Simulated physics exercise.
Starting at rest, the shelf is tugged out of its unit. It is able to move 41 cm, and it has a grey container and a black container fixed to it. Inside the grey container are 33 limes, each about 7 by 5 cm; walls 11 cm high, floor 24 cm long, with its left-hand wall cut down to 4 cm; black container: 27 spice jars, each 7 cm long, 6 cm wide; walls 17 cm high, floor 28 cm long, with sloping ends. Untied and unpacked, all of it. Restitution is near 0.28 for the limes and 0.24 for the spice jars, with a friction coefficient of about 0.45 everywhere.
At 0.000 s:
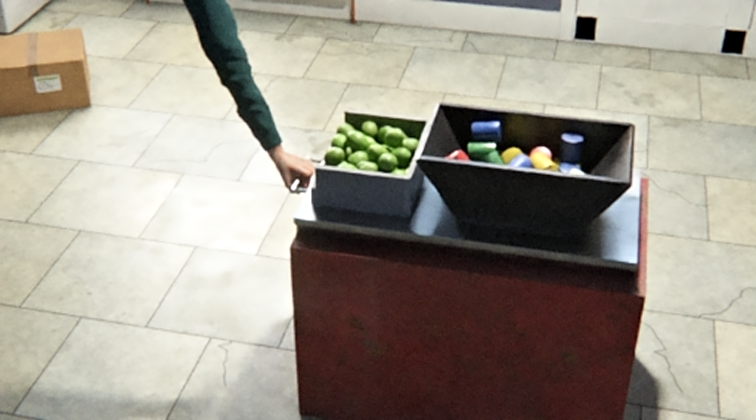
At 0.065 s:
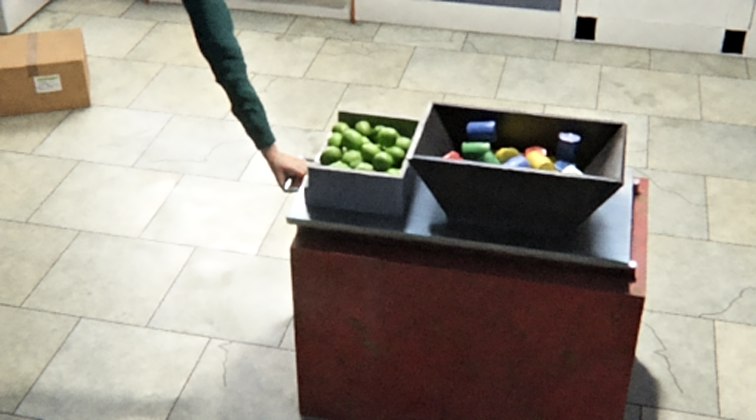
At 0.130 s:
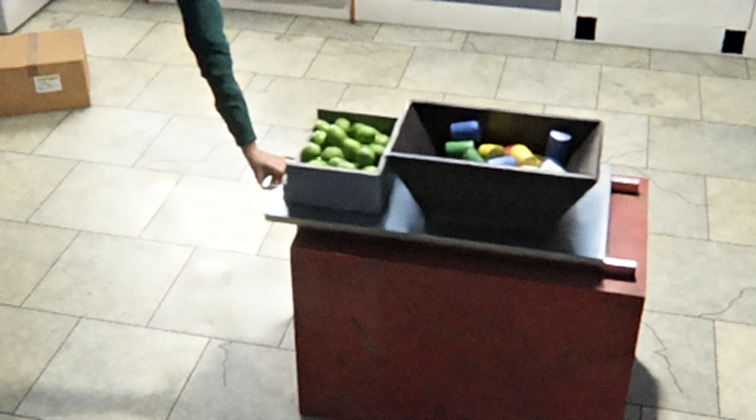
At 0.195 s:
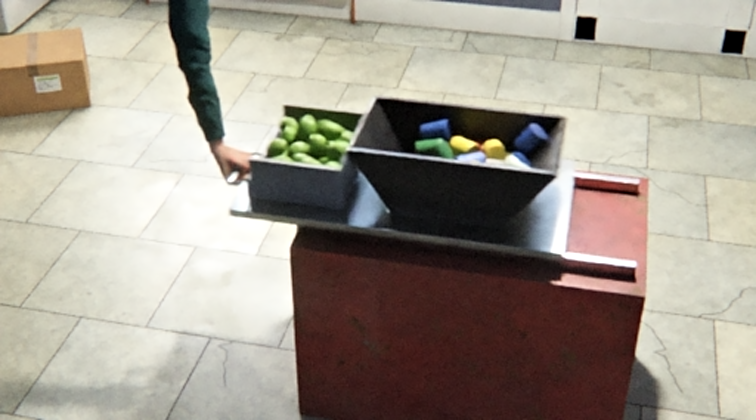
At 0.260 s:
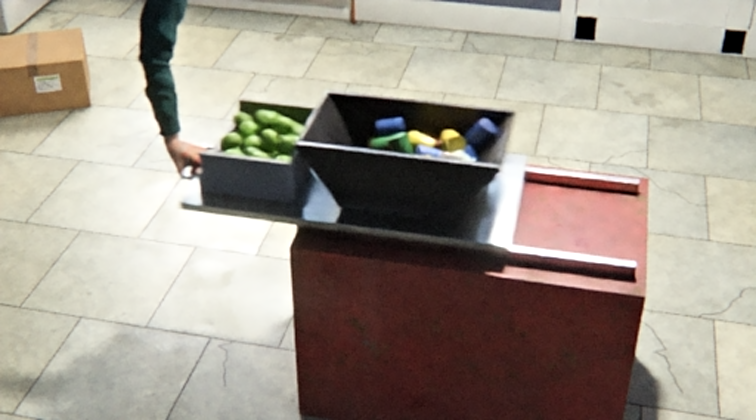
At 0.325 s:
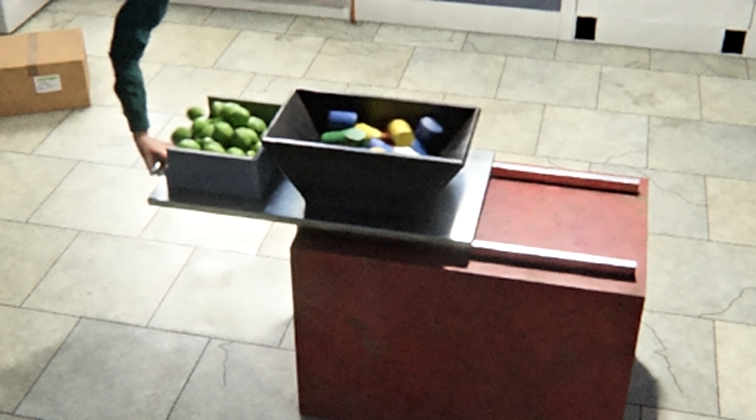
A green-sleeved arm pulling a metal shelf leftward across a red unit, carrying a grey container of limes and a black container of small colourful jars.
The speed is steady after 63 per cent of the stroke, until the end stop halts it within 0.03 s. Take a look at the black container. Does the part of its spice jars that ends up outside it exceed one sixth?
No, less than a sixth.
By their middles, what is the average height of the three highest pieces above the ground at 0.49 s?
I'd say near 88 cm.
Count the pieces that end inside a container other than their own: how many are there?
Roughly 1, counting pieces.
After 0.37 s, grey container 28 in, 5 out and black container 27 in, 0 out.
After 0.49 s, grey container 25 in, 8 out and black container 27 in, 0 out.
After 0.71 s, grey container 21 in, 12 out and black container 25 in, 2 out.
Final count (at 1.14 s), grey container 21 in, 12 out and black container 25 in, 2 out. Asked share, 2 of 27, 7 per cent.
